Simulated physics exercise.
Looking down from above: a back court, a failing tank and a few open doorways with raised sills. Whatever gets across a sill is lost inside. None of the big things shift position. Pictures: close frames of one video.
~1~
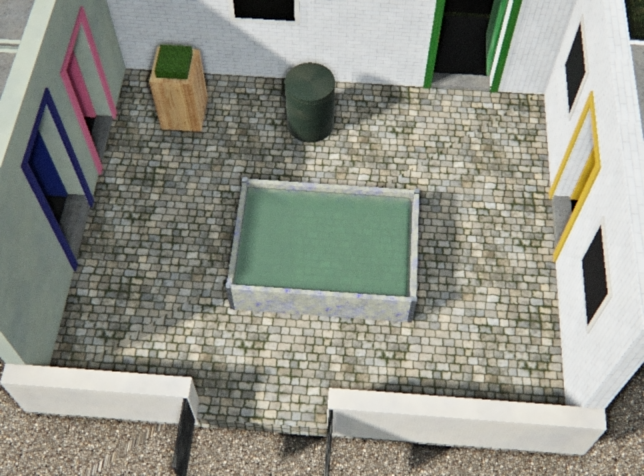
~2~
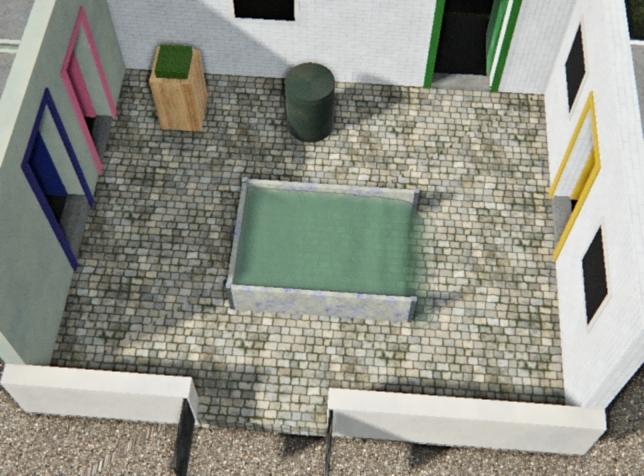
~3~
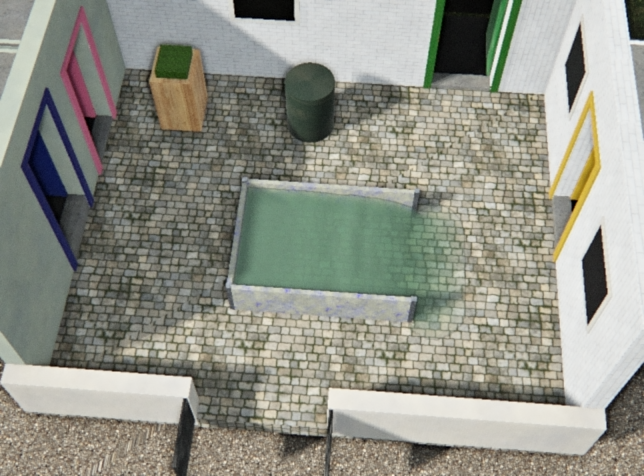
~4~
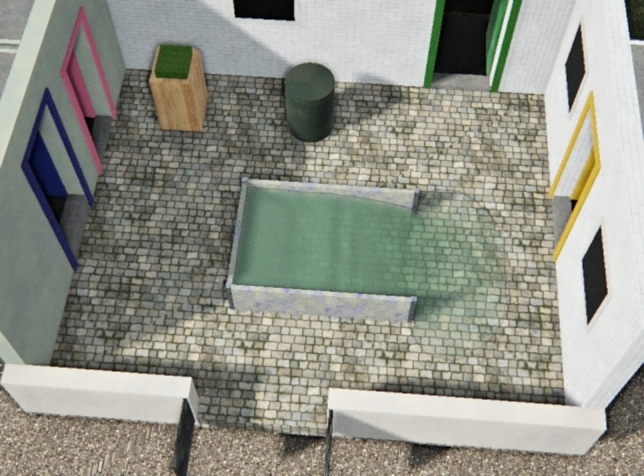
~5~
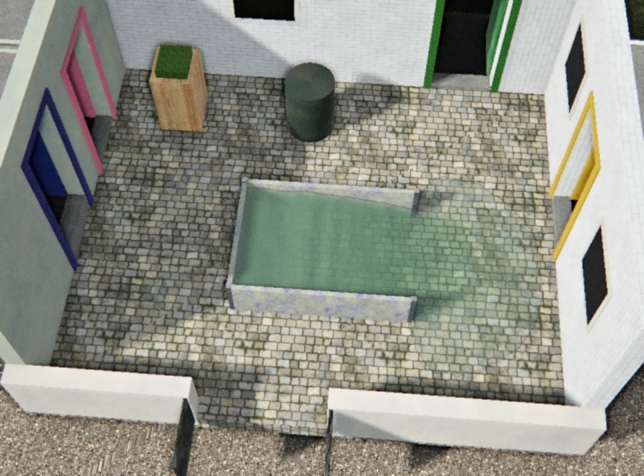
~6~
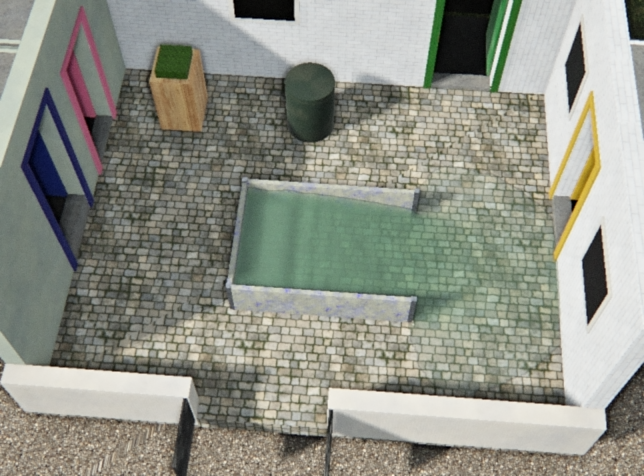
Green water stands still in a rectangular tank at the middle of a cobbled back court, seen from high above, until the tank's right side opens. White and pale green walls surround it, with blue and pink doorframes left, a green one behind, a yellow one right, and a planter and dark barrel behind. The water pours rightward, fanning thinly across the cobbles, while the camera stays still.
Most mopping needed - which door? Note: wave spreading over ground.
Yellow door.
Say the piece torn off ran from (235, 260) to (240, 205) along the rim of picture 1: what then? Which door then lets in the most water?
Answer: The pink door.
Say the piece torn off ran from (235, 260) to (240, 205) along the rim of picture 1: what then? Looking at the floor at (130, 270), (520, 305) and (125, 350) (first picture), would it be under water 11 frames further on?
In turn: Wet, no water, wet.
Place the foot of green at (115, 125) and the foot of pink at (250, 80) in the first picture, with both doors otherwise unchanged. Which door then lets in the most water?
My pick: The yellow one.
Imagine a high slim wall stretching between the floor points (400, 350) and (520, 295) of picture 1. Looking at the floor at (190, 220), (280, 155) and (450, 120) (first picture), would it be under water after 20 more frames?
Going through them in order, I get high and dry, high and dry and inundated.
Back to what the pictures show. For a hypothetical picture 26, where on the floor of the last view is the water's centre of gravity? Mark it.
Somewhere near (446, 263).
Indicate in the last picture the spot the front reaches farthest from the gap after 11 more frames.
Farthest reach: About (536, 94).
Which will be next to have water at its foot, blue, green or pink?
Looks like the one in green, honestly.
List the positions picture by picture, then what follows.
Still water in the water tank at (326, 241), in the first picture.
Water pours out at (410, 259) and has run to (420, 322), in the second picture.
Water pours out at (410, 260) and has run to (438, 332), in the third picture.
Water pours out at (410, 261) and has run to (494, 323), in the fourth picture.
The front is at (527, 235), out from the gap at (410, 261), in the fifth picture.
Water pours out at (410, 261) and has run to (560, 332), in the sixth picture.
A moment on, water covers 20 % of the floor; green door not reached, blue door not reached, yellow door some in, pink door not reached.
Next, water covers 25 % of the floor; green door not reached, blue door not reached, yellow door a lot in, pink door not reached.
Then, water covers 40 % of the floor; green door a trickle in, blue door not reached, yellow door a lot in, pink door not reached.
Later, water covers 75 % of the floor; green door some in, blue door wet at the sill, nothing in, yellow door a lot in, pink door not reached.
In the end, water covers 95 % of the floor; green door some in, blue door wet at the sill, nothing in, yellow door a lot in, pink door a trickle in; the yellow door has let in the most.
